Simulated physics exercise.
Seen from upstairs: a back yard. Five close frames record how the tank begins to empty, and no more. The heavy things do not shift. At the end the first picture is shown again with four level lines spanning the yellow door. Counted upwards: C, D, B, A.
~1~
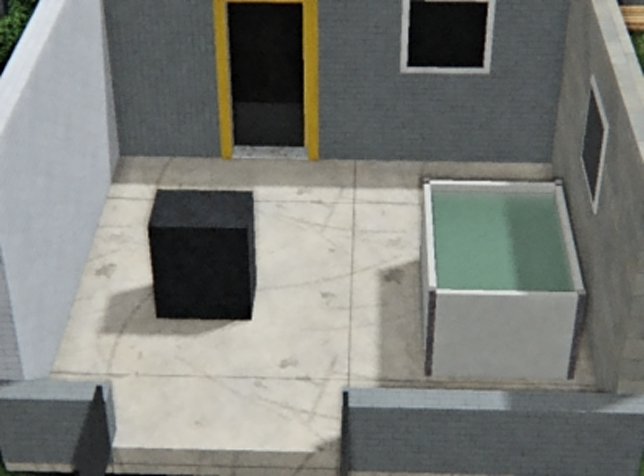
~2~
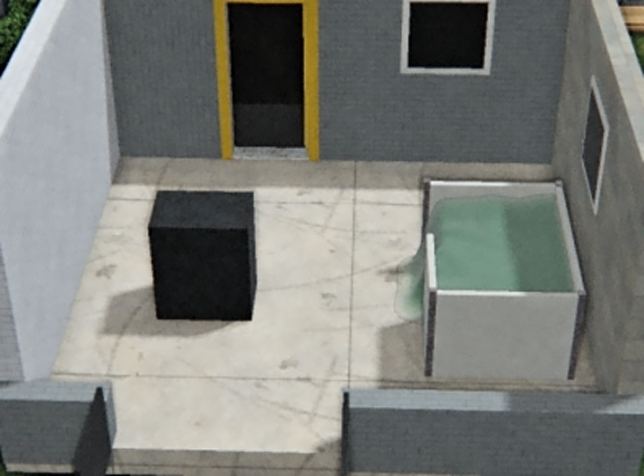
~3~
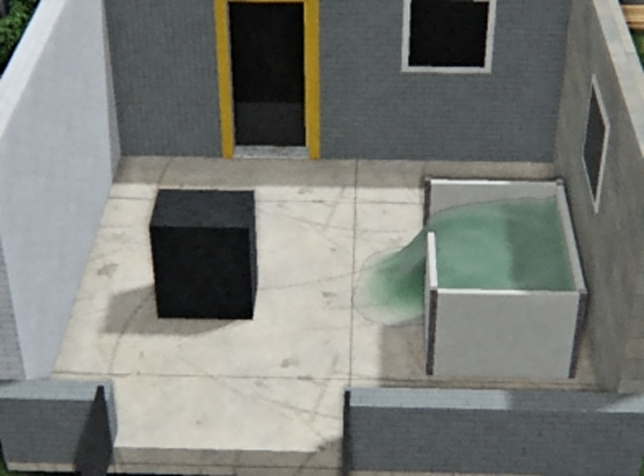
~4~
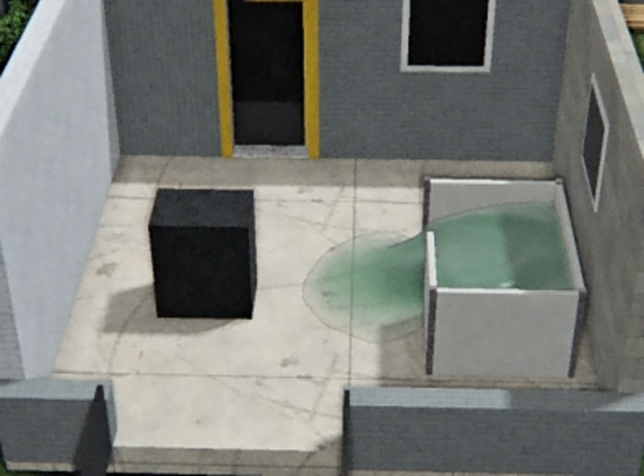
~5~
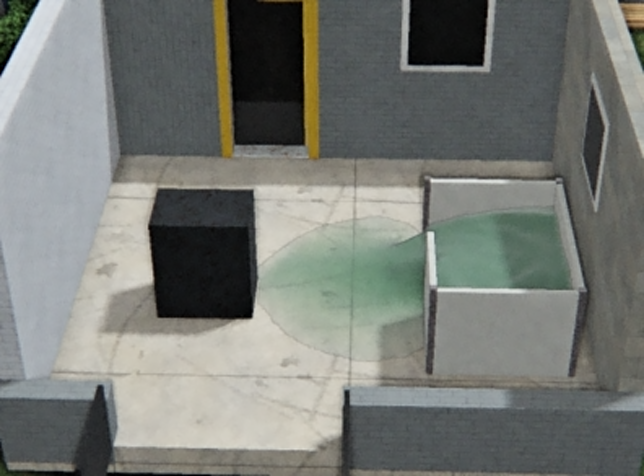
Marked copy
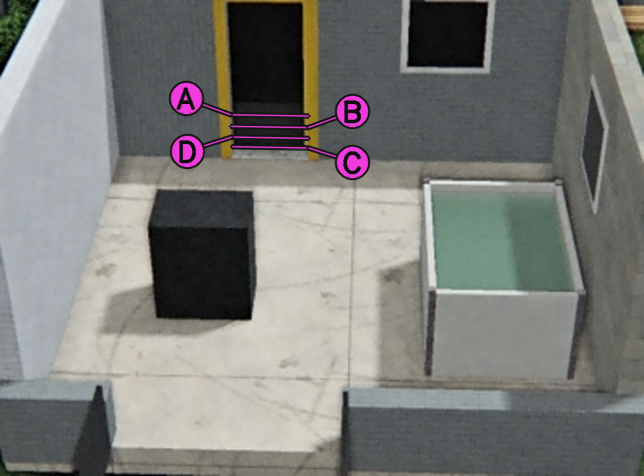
Green water pours from the left side of a white tank and spreads leftward across the yard.
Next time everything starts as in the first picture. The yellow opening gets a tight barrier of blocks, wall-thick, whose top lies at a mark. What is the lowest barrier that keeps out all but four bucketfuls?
Use line C.
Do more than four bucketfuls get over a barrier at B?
No, that is safe.
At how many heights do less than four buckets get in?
All four.
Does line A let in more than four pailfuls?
No.
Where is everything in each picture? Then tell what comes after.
Water in the tank at rest, its middle at (499, 241); foot of the yellow doorway at (270, 158); open gate at (226, 380), in the first frame.
Front seen at (409, 316), 1 % of the ground wet, in the second frame.
Front seen at (368, 310), 4 % of the ground wet, in the third frame.
Front seen at (314, 297), 8 % of the ground wet, in the fourth frame.
Front seen at (267, 291), 15 % of the ground wet, in the fifth frame.
On the marked copy, A at (269, 115); B at (269, 127); C at (270, 147); D at (270, 137); from the bottom up C, D, B, A.
If A is chosen, nothing gets over.
If B is chosen, nothing gets over.
If C is chosen, a splash gets over, under a bucket.
If D is chosen, nothing gets over.
